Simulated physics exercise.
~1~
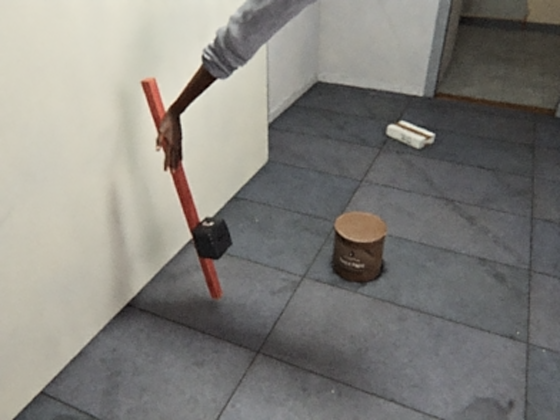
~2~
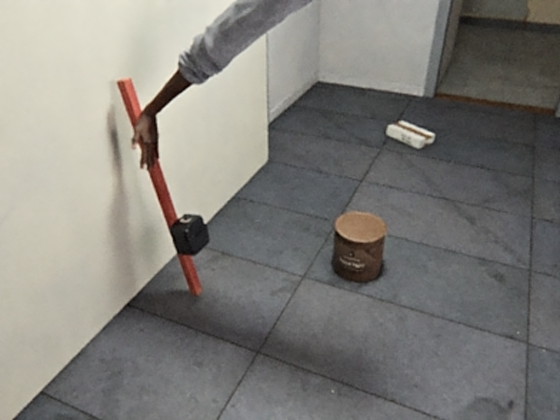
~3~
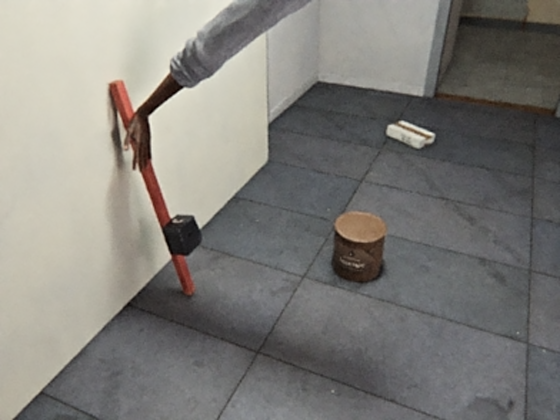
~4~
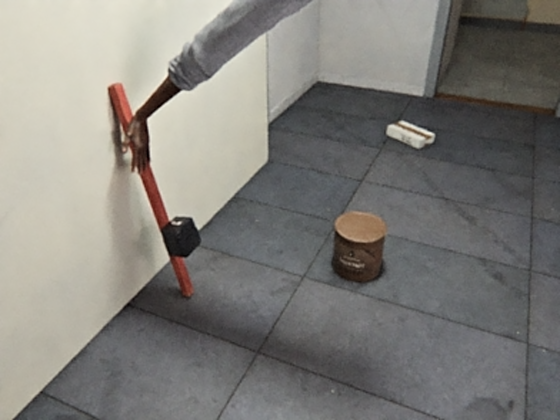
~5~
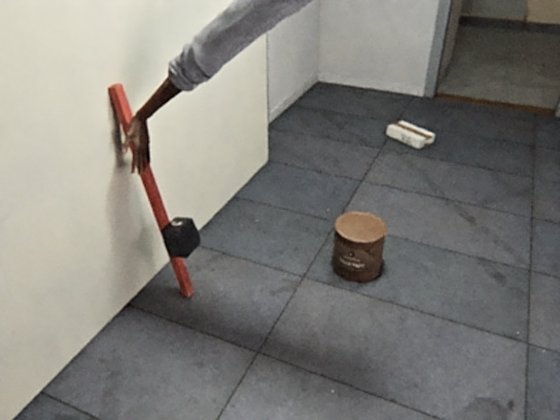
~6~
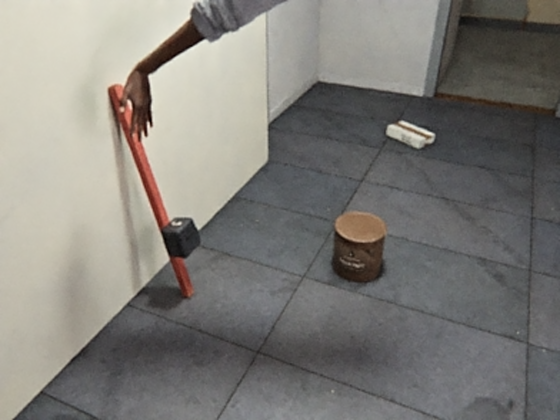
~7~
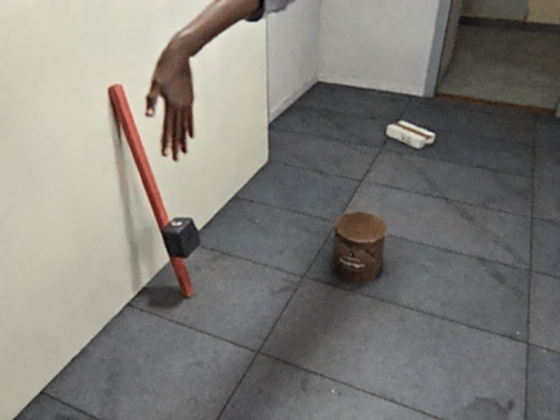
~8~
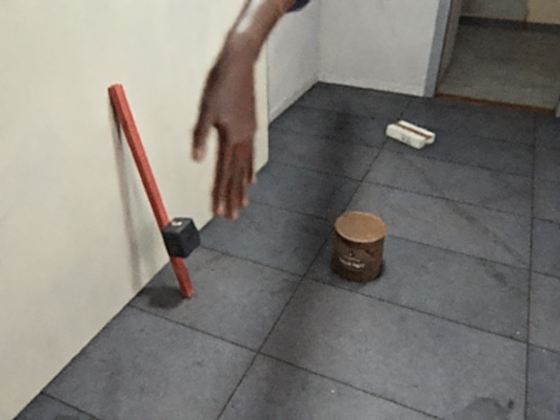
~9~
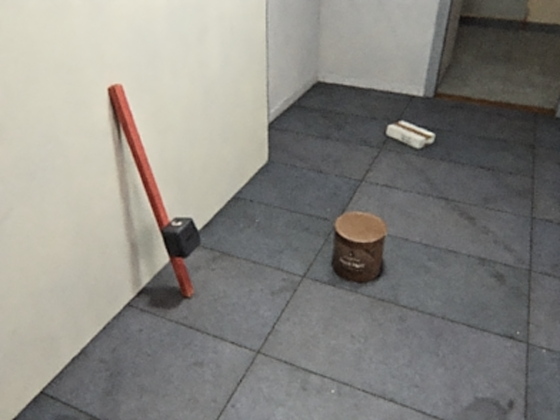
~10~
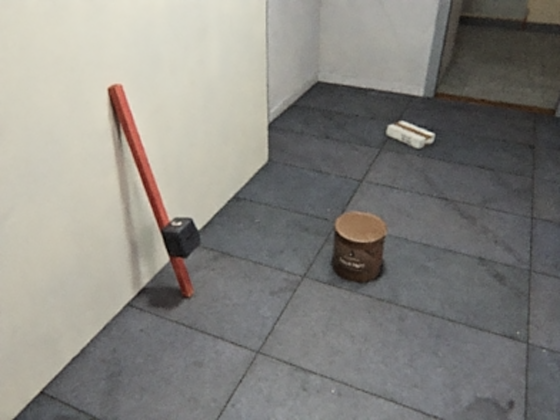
A red pole with a small black block attached near its lower end is held at a slant by a hand reaching in from the top, above a dark tiled floor. The hand moves it left, until its top meets the pale wall and its foot rests on the tiles. The hand stays against the pole for a while, then lets go and draws back to the right, passing out of view. A brown pail and a small whitish object sit on the floor throughout. At the end the pole is still leaning on the wall, unheld.
